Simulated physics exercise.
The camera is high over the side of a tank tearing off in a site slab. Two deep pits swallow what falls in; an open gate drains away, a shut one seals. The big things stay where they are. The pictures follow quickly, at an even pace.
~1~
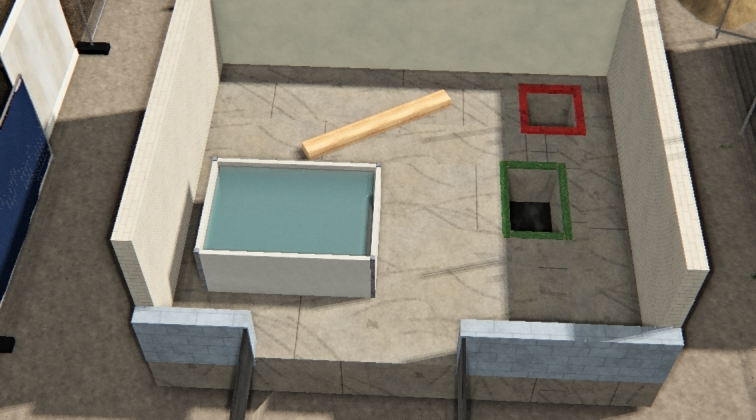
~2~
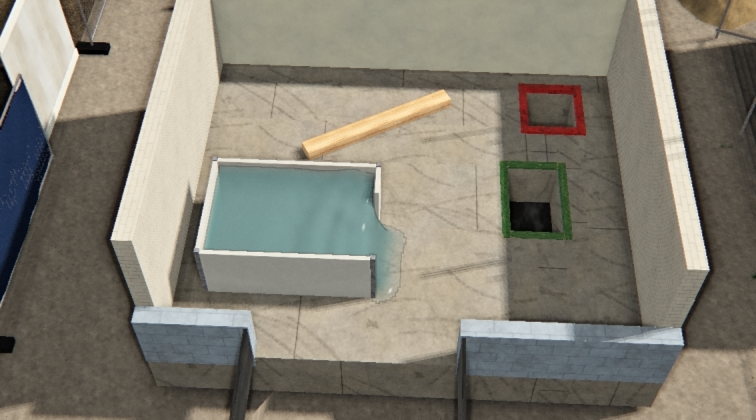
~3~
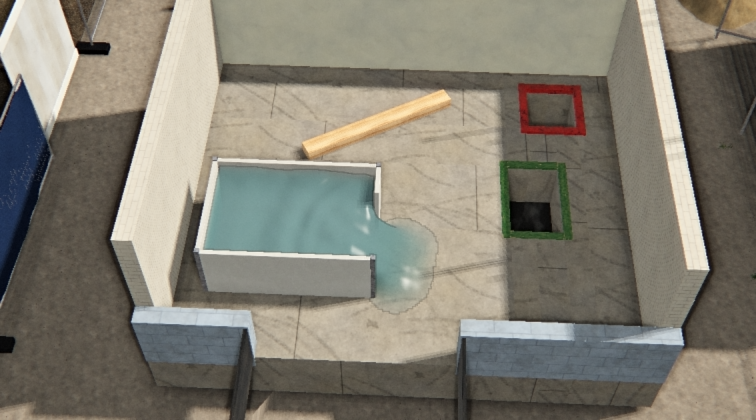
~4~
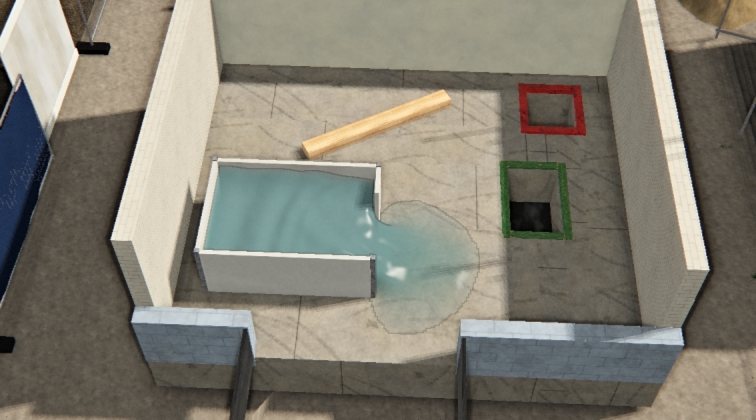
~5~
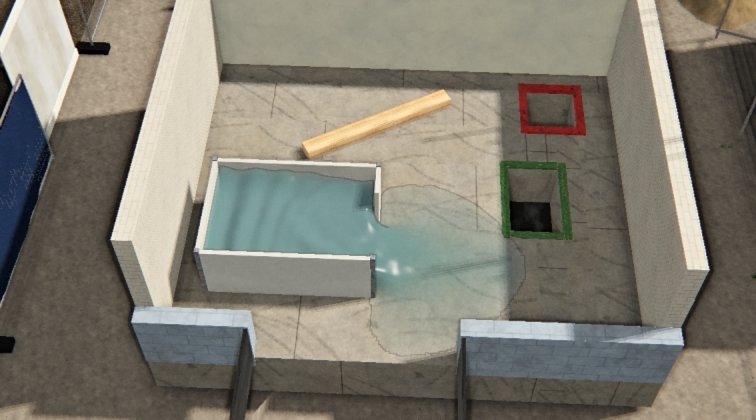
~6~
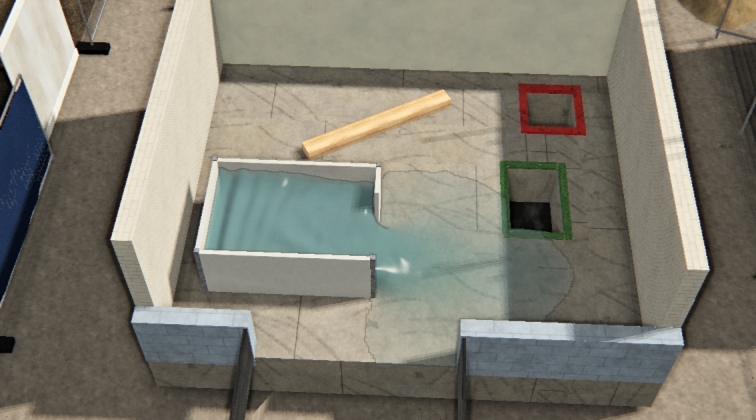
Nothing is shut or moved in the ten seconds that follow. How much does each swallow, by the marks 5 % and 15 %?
One by one: The gate takes between 5 and 15 %; the green pit takes more than 15 %; the red pit takes between 5 and 15 %.
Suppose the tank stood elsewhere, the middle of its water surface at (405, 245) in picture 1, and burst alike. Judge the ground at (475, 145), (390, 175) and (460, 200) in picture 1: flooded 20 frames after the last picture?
One after the other: No water, free of water, dry.
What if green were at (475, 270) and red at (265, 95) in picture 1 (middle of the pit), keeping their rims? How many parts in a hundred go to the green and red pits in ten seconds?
Per cent: Green 65, red 0.
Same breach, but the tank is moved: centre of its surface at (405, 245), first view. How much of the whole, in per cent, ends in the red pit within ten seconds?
In per cent: Red 20.
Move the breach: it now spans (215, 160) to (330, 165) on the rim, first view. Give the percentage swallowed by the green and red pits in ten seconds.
In per cent: Green 20, red 15.
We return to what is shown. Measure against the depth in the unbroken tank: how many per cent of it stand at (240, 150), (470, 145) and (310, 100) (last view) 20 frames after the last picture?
About 0, 2 and 0 per cent.
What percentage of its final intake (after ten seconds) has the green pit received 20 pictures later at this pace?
Close to 40 %.
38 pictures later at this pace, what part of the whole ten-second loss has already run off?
Near 70 in a hundred.
A moment on, water covers 30 % of the floor; the gate 1 %, the green pit 3 %, the red pit 0 %.
Next, water covers 35 % of the floor; the gate 3 %, the green pit 8 %, the red pit 0 %.
Then, water covers 40 % of the floor; the gate 4 %, the green pit 16 %, the red pit 2 %.
Later, water covers 55 % of the floor; the gate 7 %, the green pit 30 %, the red pit 7 %.
In the end, water covers 80 % of the floor; the gate 10 %, the green pit 41 %, the red pit 9 %.
